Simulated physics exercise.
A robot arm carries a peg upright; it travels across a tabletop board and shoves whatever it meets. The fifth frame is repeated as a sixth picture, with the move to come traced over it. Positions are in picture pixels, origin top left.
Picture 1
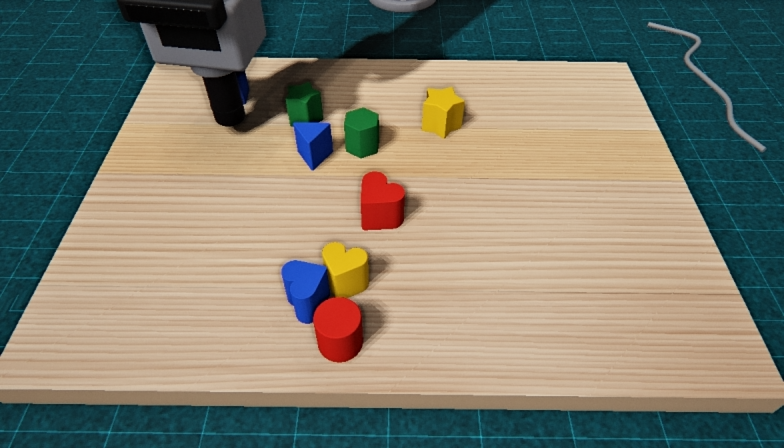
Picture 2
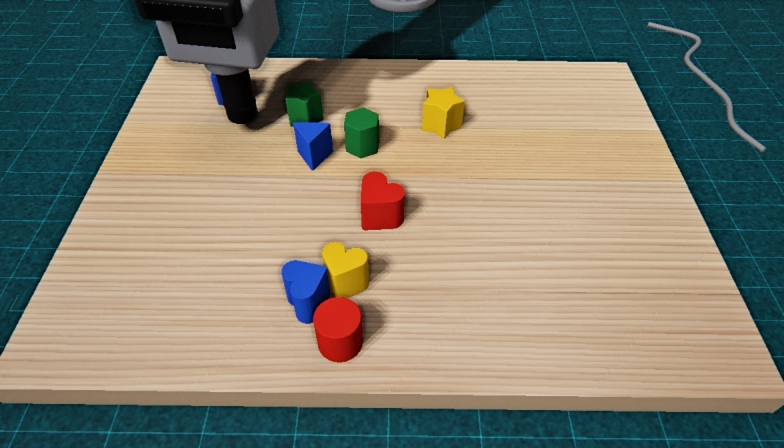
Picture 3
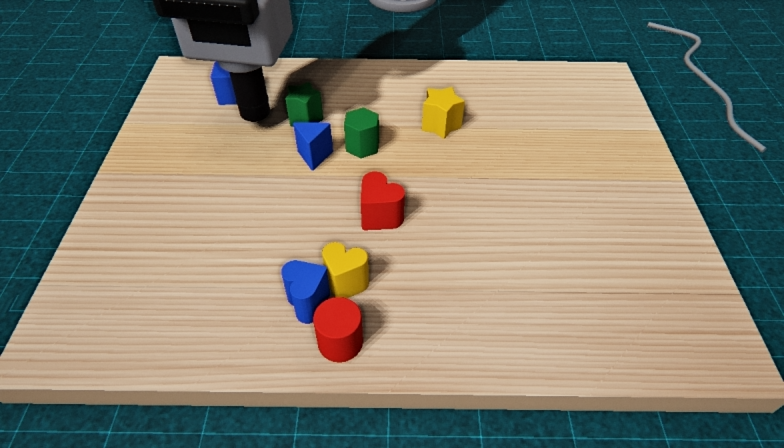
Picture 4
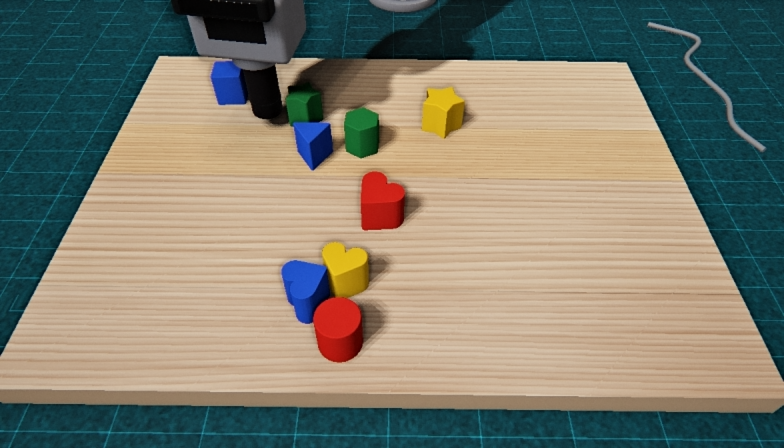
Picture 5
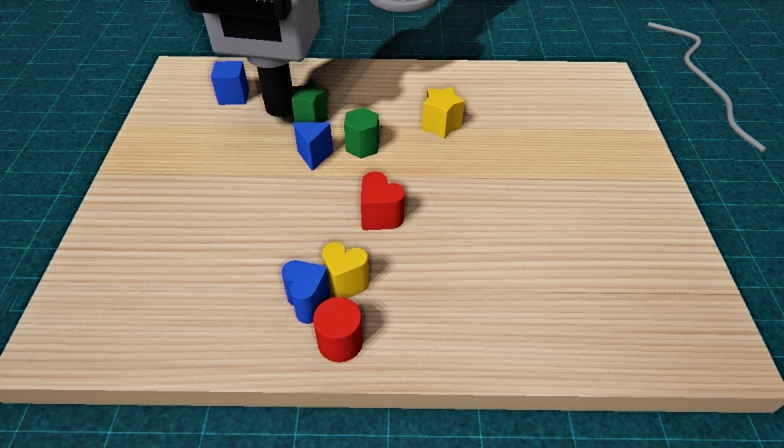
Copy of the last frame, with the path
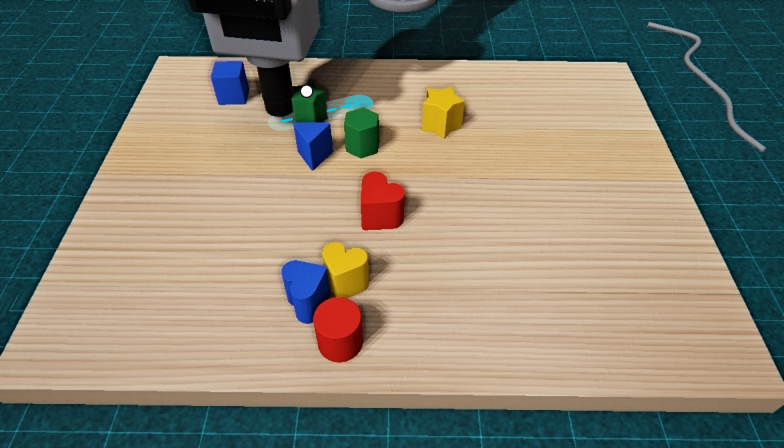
The clip shows a robot arm's black peg sliding a short way right across a wooden board of colourful blocks, revealing a blue block behind it, then nudging a green block slightly right while the other blocks stay still.
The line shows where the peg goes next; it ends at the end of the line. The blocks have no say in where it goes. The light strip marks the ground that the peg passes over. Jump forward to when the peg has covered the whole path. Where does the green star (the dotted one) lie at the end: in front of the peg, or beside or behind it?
The green star is leading.
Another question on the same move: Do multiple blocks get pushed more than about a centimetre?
Short answer: No.
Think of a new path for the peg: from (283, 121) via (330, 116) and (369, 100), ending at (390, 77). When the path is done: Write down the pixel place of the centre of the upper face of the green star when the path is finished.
Most likely (396, 77).
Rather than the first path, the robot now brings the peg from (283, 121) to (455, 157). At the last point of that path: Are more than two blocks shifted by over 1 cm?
It seems not.
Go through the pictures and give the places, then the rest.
Lower end of the peg (231, 118), tops of blocks, green star (302, 92), blue triangular block (311, 129), in the first frame.
Peg (243, 116), blocks as before, in the second frame.
Peg (255, 113), blocks as before, in the third frame.
Peg (268, 111), blocks as before, in the fourth frame.
Peg (281, 109), green star (307, 91), blue triangular block (311, 129), in the fifth frame.
The drawn path runs from (283, 121) directly to (359, 103); the dot is on the green star.
What follows on the original path. Halfway along, peg (321, 100); green star (347, 83).
At the end, peg (358, 91); green star (385, 76); blue triangular block not moved.
